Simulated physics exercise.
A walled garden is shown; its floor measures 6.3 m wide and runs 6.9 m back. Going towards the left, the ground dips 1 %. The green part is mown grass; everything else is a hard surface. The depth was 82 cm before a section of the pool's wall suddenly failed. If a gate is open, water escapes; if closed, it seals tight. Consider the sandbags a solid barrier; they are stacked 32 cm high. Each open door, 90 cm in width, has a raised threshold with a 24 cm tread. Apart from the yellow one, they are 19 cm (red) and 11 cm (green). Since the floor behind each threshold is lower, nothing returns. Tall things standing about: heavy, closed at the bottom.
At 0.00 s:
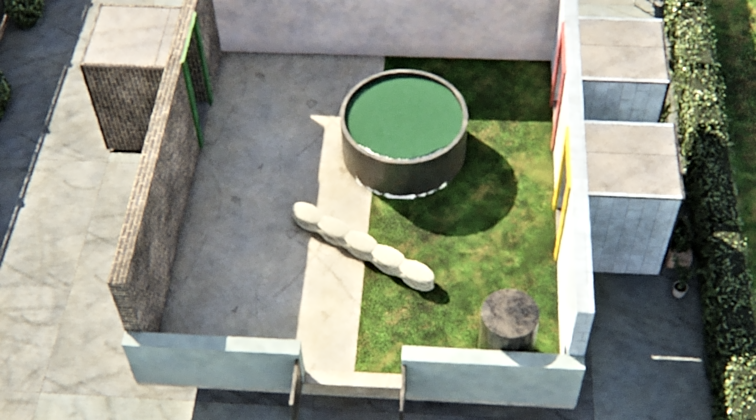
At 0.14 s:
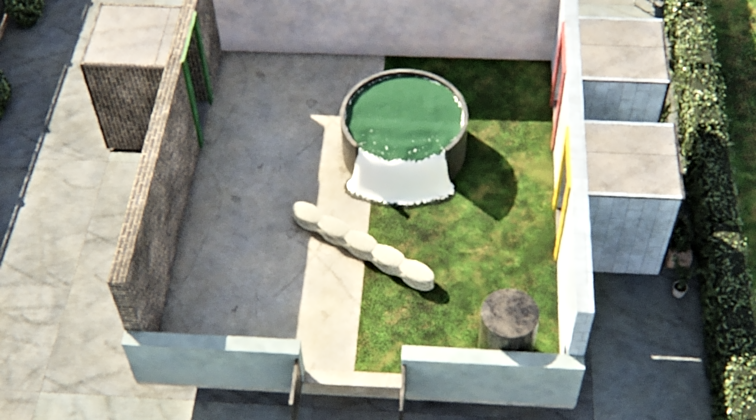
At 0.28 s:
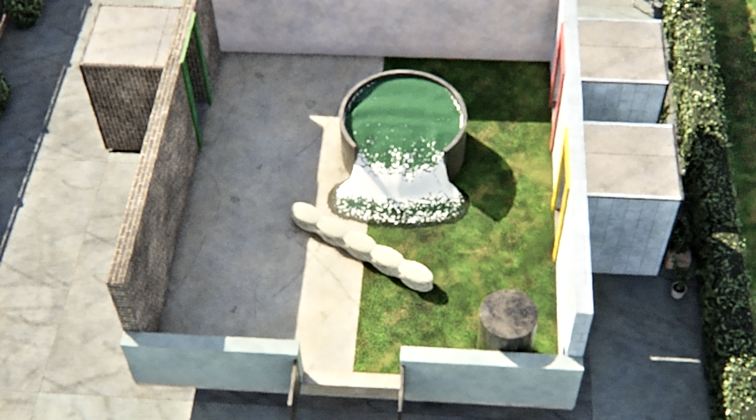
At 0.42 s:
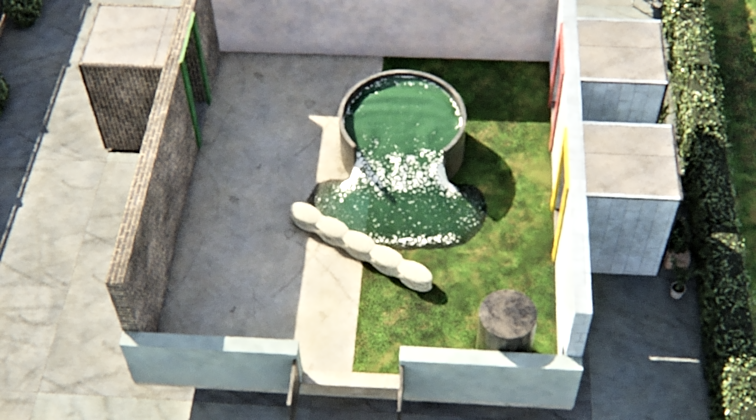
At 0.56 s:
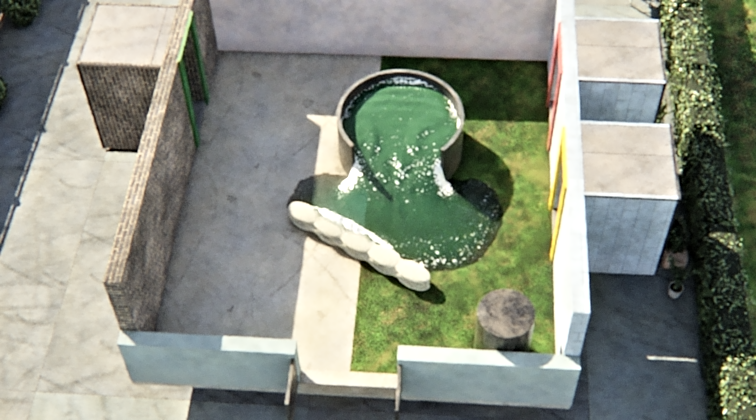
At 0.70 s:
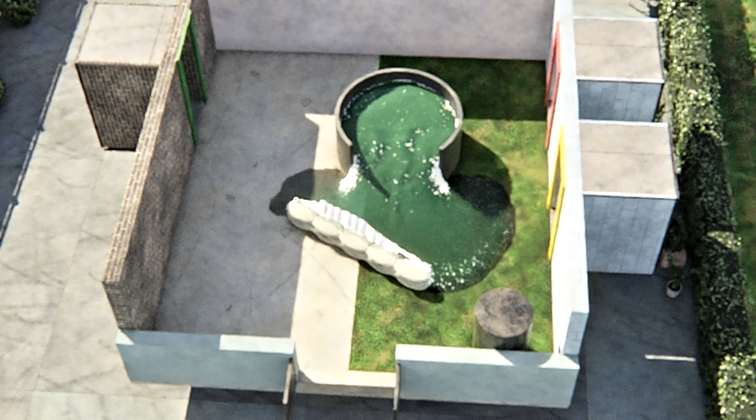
Green water bursts from a round pool and spreads over the grass and against the sandbags.
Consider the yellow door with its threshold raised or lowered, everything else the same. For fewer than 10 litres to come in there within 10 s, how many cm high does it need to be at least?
It needs to be at least about 17 cm high.
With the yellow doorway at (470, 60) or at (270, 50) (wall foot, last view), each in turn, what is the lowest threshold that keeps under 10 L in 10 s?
About 6.5 cm, then about 8.0 cm.
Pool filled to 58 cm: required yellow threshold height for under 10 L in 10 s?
Step height: Approx. 12.0 cm.
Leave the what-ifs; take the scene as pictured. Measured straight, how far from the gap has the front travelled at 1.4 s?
It gets close to 3.4 metres out.
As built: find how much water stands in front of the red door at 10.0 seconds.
About 5.5 centimetres deep.
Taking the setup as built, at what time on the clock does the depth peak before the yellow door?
Peak time: About 3.0 s.
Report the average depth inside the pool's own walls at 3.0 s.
It averages near 18 cm.
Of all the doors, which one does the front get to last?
Red door.
After 1.4 s water covers 30 % of the floor, deepest (48 cm) near (357, 238); 2 cm at the yellow door, 0 litres in over its 10 cm threshold.
After 3.0 s water covers 60 % of the floor, deepest (42 cm) near (544, 380); 19 cm at the yellow door, 17 litres in over its 10 cm threshold.
After 10.0 s water covers 95 % of the floor, deepest (10 cm) near (272, 168); 4 cm at the yellow door, 68 litres in over its 10 cm threshold.
At the yellow door as built, the water arrived by 1.4 s and peaked near 19 cm at 3.0 s.
With a threshold of 14.5 cm, 22 litres would have come in within the 10 s; with 19.5 cm, 3 litres. So under 10 litres takes about 17 cm.
